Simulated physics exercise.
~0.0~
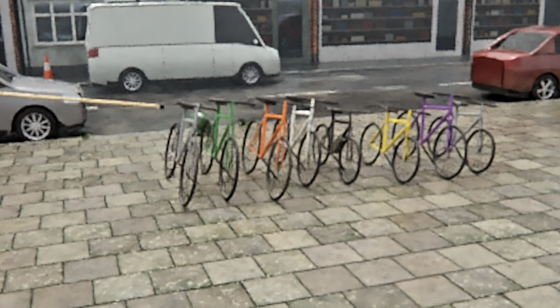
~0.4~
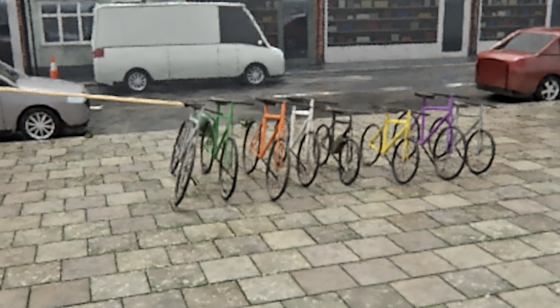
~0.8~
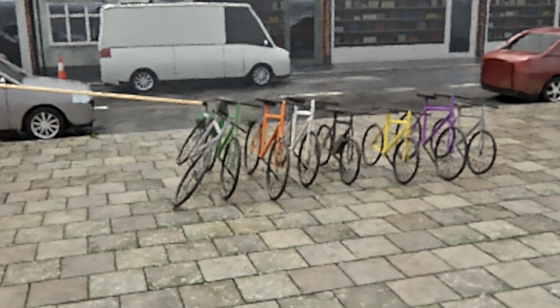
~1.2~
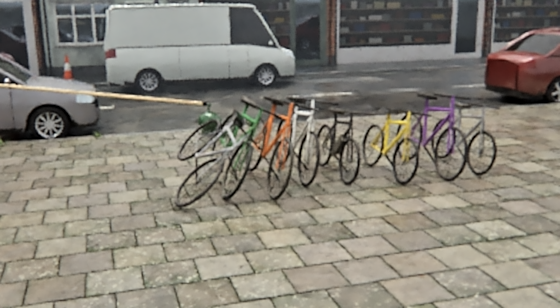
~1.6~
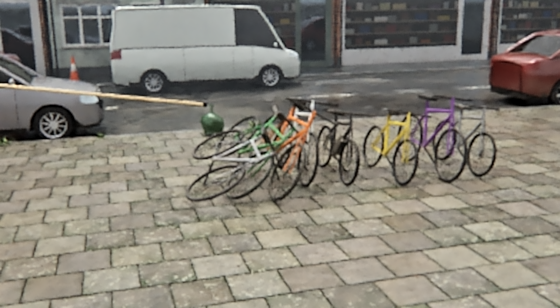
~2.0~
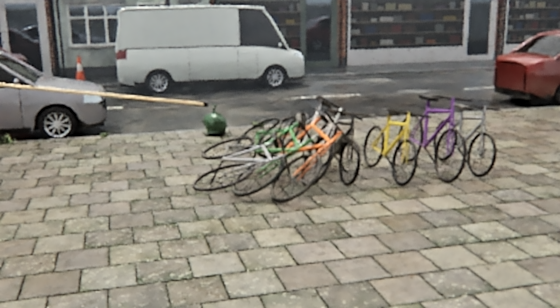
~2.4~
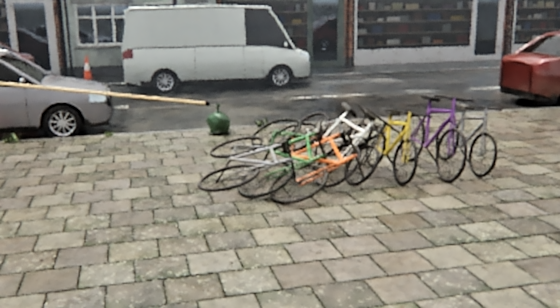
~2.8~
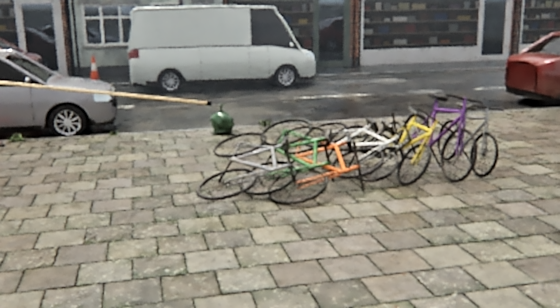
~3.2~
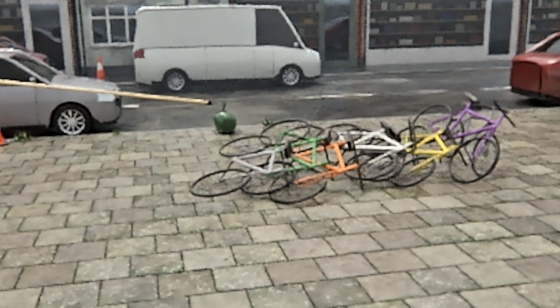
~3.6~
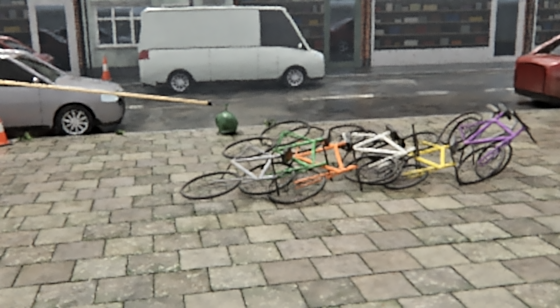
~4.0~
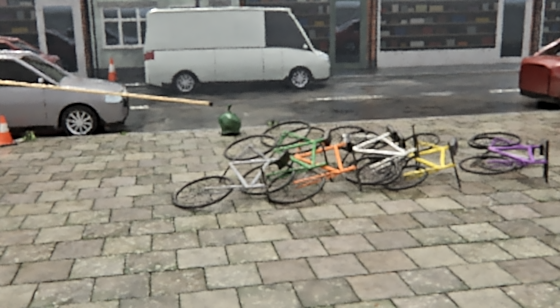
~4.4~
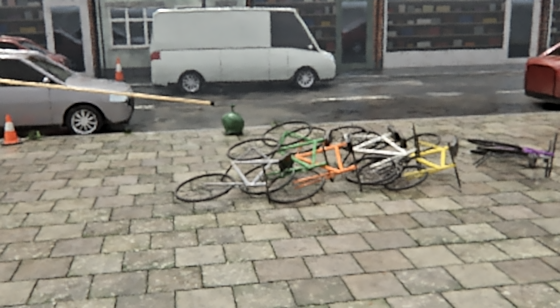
On a paved street beside parked cars and a white van, a pole nudged the end bike in a row, and the bikes toppled rightward one after another, through green, orange and yellow, until the purple one fell too and none stood.
